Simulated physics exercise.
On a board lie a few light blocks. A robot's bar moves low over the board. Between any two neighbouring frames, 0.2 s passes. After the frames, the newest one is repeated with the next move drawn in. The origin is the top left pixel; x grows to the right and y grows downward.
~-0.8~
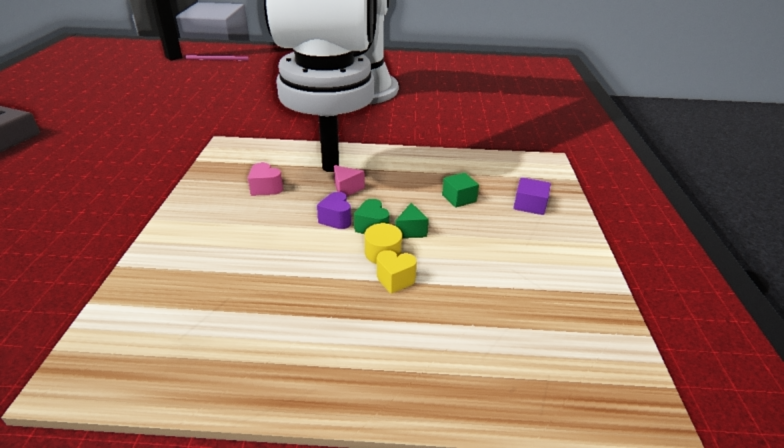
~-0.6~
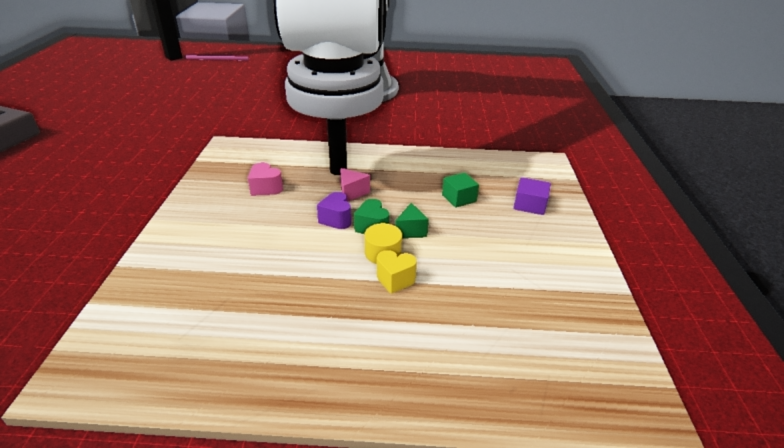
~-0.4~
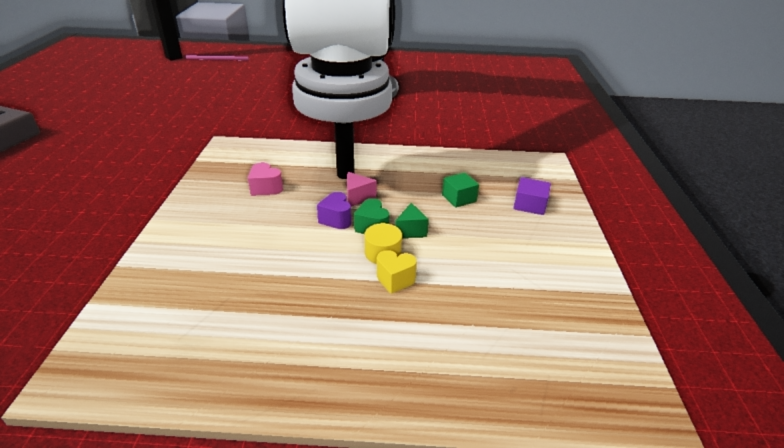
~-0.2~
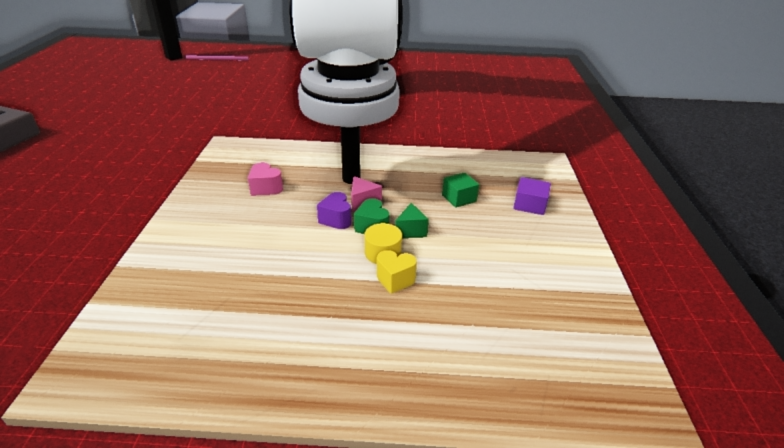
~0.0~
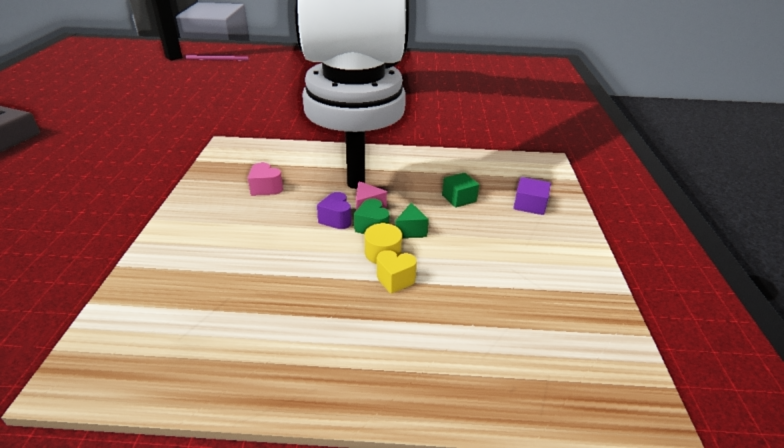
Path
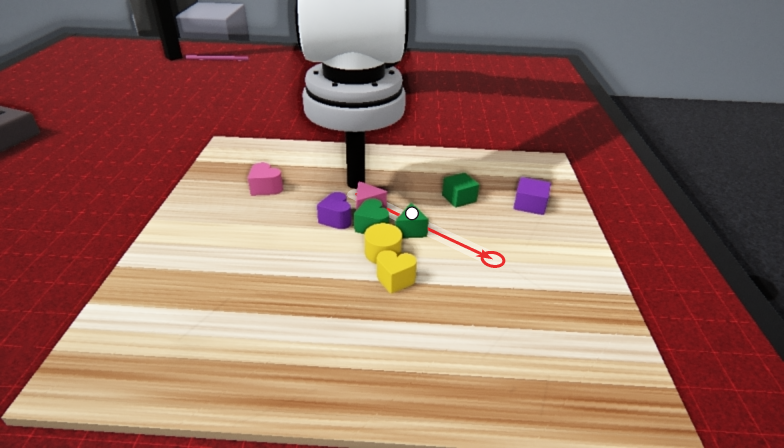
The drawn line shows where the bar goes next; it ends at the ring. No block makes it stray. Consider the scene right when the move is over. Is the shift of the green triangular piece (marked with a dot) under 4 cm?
Yes - that is the case.
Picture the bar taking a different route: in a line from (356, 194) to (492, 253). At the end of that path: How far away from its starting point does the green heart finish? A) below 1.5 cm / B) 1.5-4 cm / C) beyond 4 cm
That would be B.
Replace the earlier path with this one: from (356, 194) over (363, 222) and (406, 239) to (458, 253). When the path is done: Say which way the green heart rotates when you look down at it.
Watching from overhead, you'd notice the green heart rotating clockwise.
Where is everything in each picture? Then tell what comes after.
The first picture shows tip of the bar at (331, 168), middles of tops, pink triangular piece at (346, 172), green heart at (373, 209), yellow disc at (383, 234), yellow heart at (396, 261), green triangular piece at (412, 213).
The second picture shows bar at (339, 171), pink triangular piece at (352, 176).
The third picture shows bar at (346, 175), pink triangular piece at (357, 180).
The fourth picture shows bar at (351, 180), pink triangular piece at (363, 185).
The fifth picture shows bar at (356, 184), pink triangular piece at (368, 191), green heart at (373, 209), yellow disc at (383, 234), yellow heart at (396, 261), green triangular piece at (412, 213).
The line goes in a line from (356, 194) to (493, 259); the dot is on the green triangular piece.
The first path, step by step. One third of the way, bar at (397, 204); pink triangular piece at (380, 205), turned 105° clockwise; green heart at (370, 222), turned 45° anticlockwise; yellow disc at (386, 240); yellow heart at (396, 262).
Two thirds of the way, bar at (444, 226); pink triangular piece at (384, 206); green heart at (370, 222), turned 45° anticlockwise; yellow disc at (386, 240); yellow heart at (396, 262); green triangular piece at (424, 223), turned 100° clockwise.
At the end, bar at (495, 249); pink triangular piece at (384, 206), turned 120° clockwise; green heart at (370, 222), turned 45° anticlockwise; yellow disc at (386, 240); yellow heart at (396, 262); green triangular piece at (424, 223), turned 100° clockwise.
